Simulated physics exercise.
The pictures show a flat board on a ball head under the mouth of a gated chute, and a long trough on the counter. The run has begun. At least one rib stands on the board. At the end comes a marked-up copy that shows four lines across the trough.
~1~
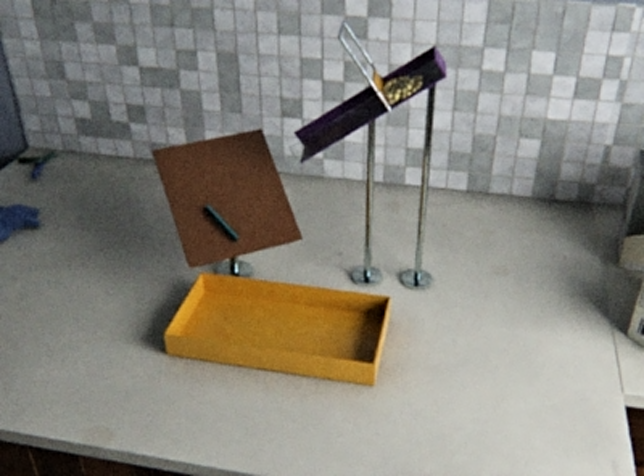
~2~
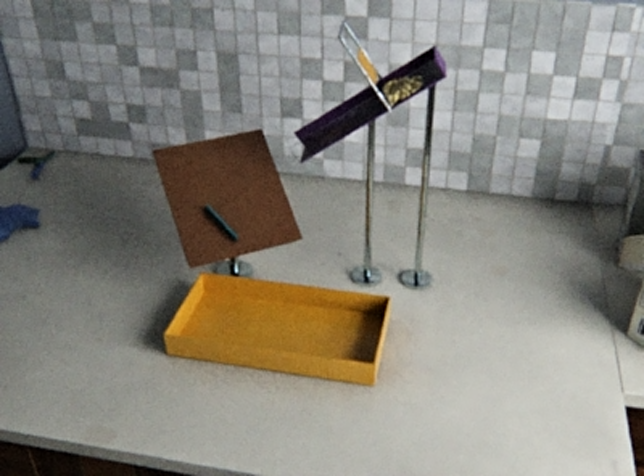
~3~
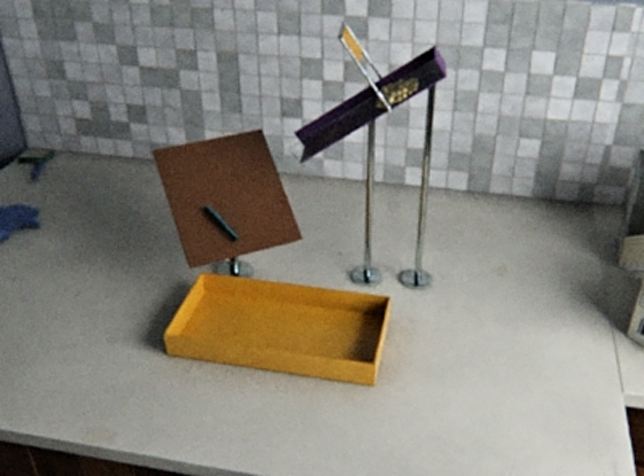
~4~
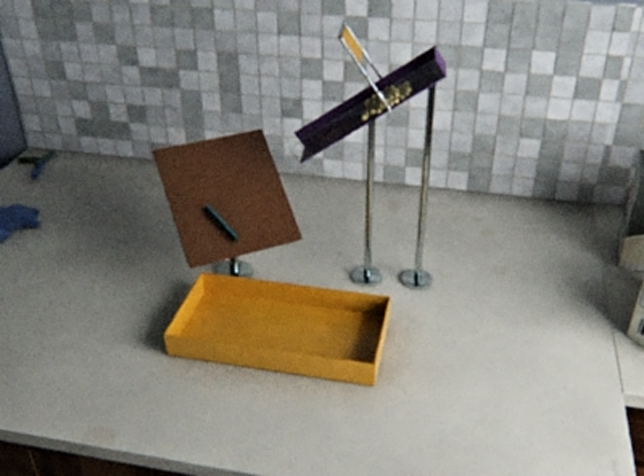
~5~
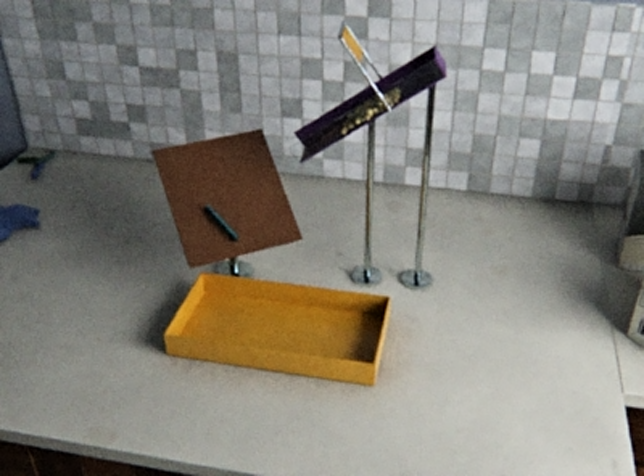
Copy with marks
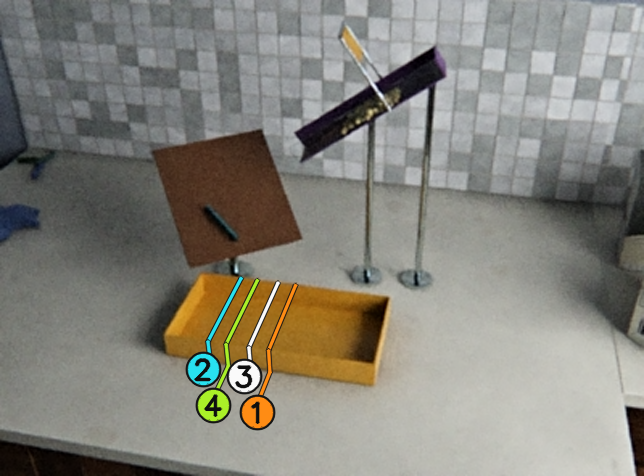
The video shows a tilted brown board with a short dark rib beside a purple chute above an empty yellow trough; the chute's gate lifts, and a load of small, pale beans slides gradually down the chute toward the left.
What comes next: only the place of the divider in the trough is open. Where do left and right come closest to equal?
3.
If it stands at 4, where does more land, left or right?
The right side.
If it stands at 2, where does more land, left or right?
The right side.
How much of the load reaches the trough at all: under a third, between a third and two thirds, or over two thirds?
About that: Over two thirds.
On the marked copy, line 1 crosses the front rim at (268, 349); line 2 crosses the front rim at (208, 340); line 3 crosses the front rim at (249, 346); line 4 crosses the front rim at (226, 343).
If 1 is chosen, of what is caught, most on the left of the divider, about a quarter on the right.
If 2 is chosen, of what is caught, a small part on the left of the divider, nearly all on the right.
If 3 is chosen, of what is caught, about half on the left of the divider, about half on the right.
If 4 is chosen, of what is caught, a small part on the left of the divider, most on the right.
